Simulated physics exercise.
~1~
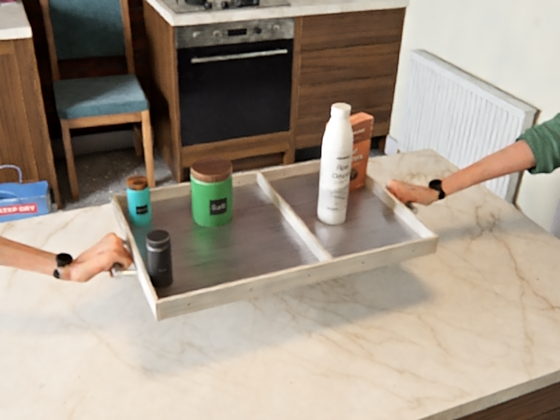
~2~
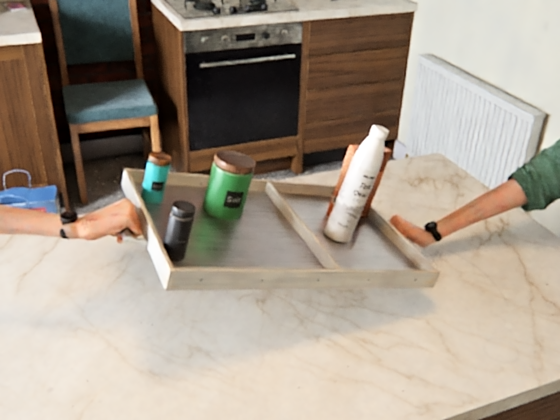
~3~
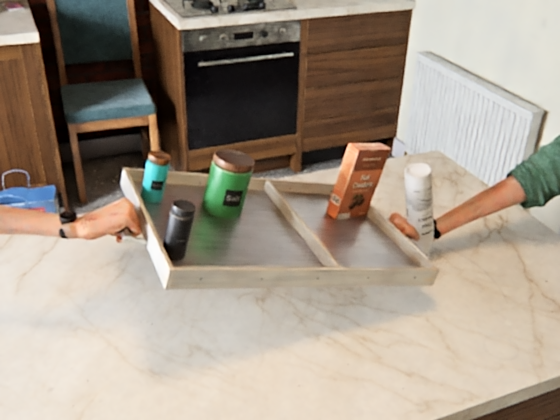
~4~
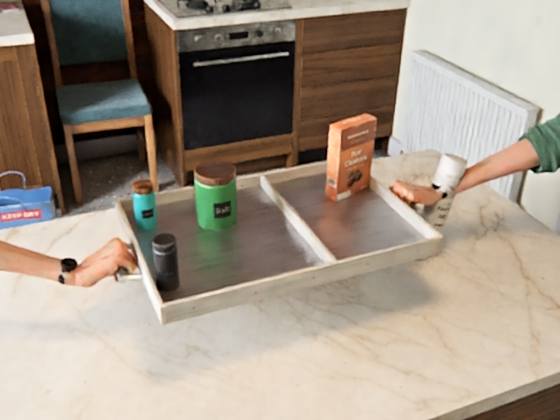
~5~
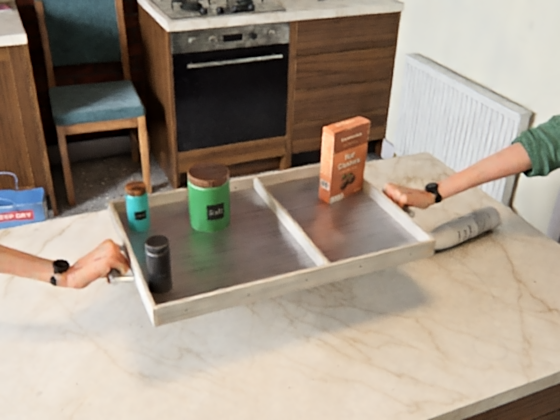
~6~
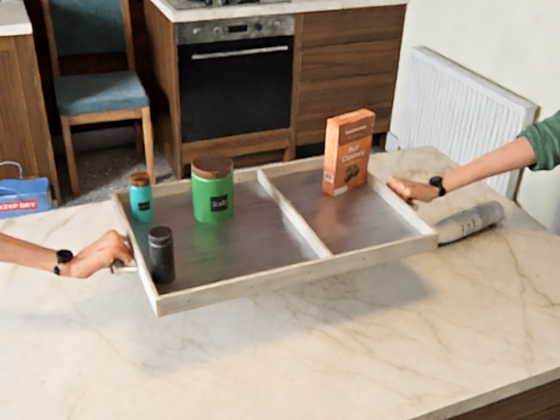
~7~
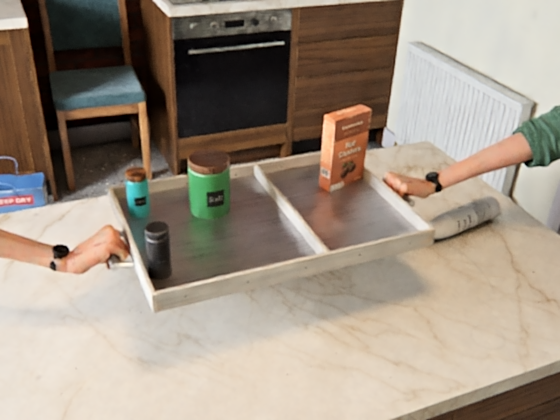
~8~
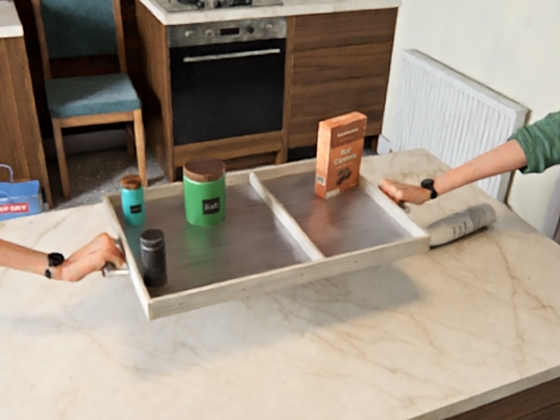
In a kitchen, two hands hold a divided wooden tray above a marble-topped table, with a turquoise shaker, a black shaker, a green jar, a white bottle and an orange packet standing on it. The tray tips down to the right, and the white bottle leans over toward that side. The bottle then goes over the right rim, upside down beside the hand, while the other things stay on the sloping tray. The hands bring the tray back to level as the bottle drops to the table. It ends lying on its side there, with the packet, jar and both shakers still upright on the tray.
